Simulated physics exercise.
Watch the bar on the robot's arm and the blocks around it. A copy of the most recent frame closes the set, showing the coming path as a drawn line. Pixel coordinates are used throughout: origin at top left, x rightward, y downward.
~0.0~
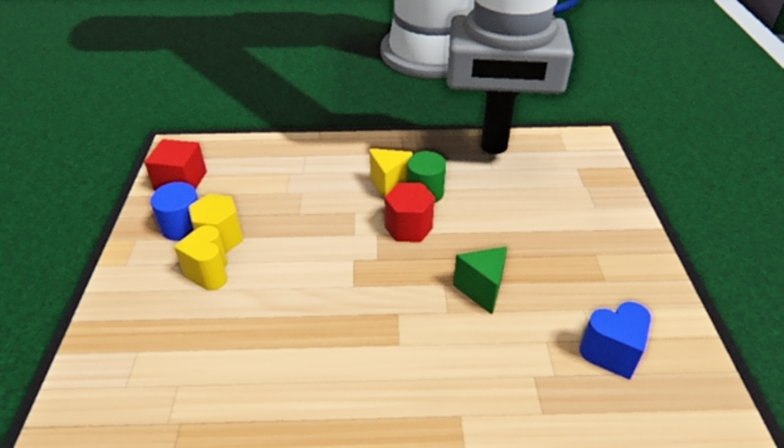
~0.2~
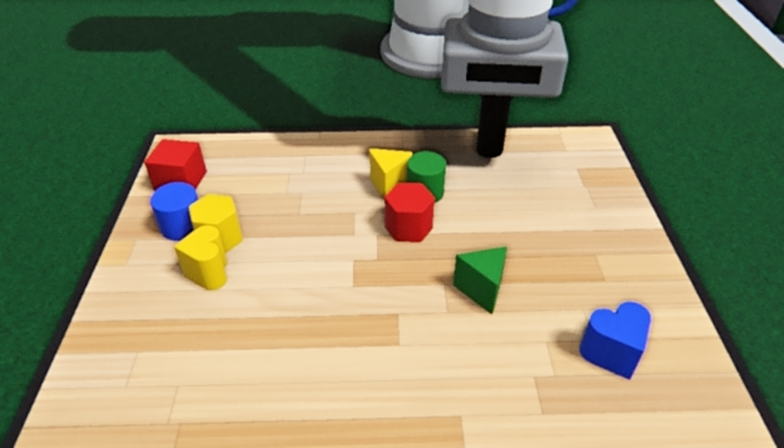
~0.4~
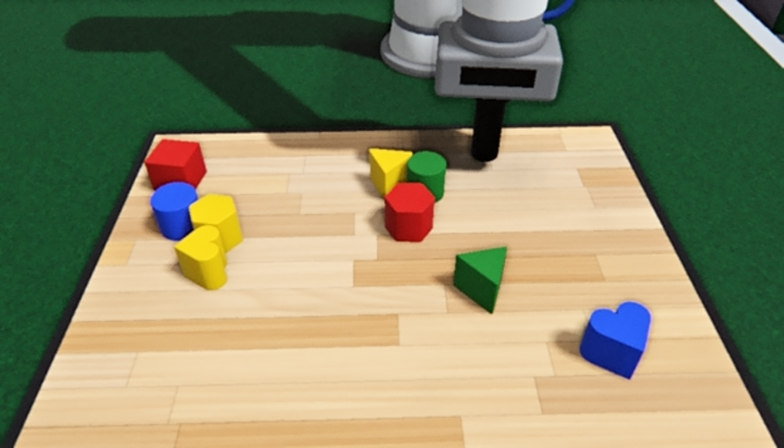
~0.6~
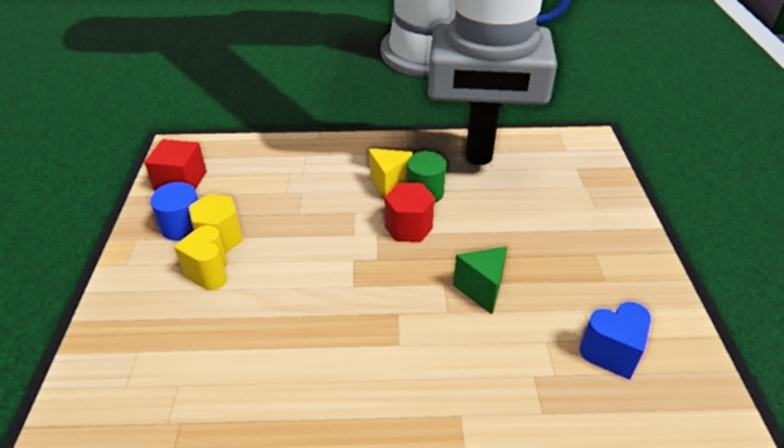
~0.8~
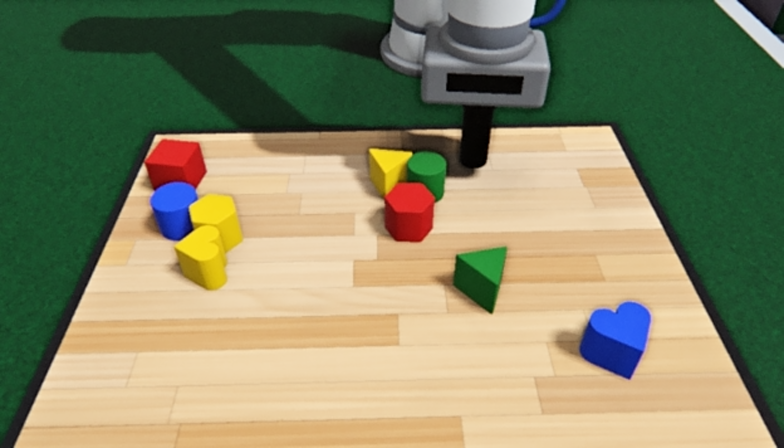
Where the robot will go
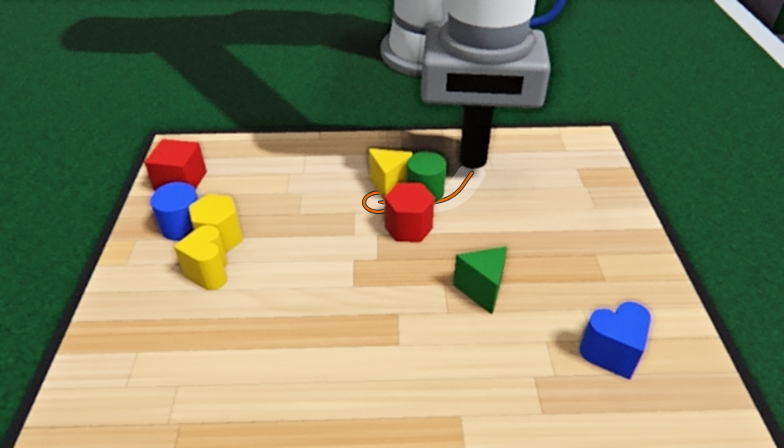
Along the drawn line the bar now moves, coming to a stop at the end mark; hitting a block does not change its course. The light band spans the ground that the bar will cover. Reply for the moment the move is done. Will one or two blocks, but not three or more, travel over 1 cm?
I expect so.
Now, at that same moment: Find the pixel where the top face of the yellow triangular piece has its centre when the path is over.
The middle of the upper face of the yellow triangular piece will lie at about (341, 140) in the picture.
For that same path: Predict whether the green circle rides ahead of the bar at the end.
In the end it is ahead.
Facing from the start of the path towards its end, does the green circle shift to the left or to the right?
Pushed right.
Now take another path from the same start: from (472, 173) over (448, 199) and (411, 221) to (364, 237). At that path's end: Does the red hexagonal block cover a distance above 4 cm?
In short: Yes.
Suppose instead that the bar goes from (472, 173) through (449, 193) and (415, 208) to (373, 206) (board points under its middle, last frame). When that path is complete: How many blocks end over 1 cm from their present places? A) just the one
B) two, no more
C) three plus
C.
Path on the board, from (472, 173) through (455, 194) and (419, 203) to (379, 202).
What follows on the original path. One third of the way, bar (456, 182); green circle (422, 163).
Two thirds of the way, bar (419, 191); yellow triangular piece (363, 150), turned 15° anticlockwise; green circle (389, 163).
At the end, bar (378, 190); yellow triangular piece (341, 140), turned 25° clockwise; red hexagonal block in place; green circle (352, 158).
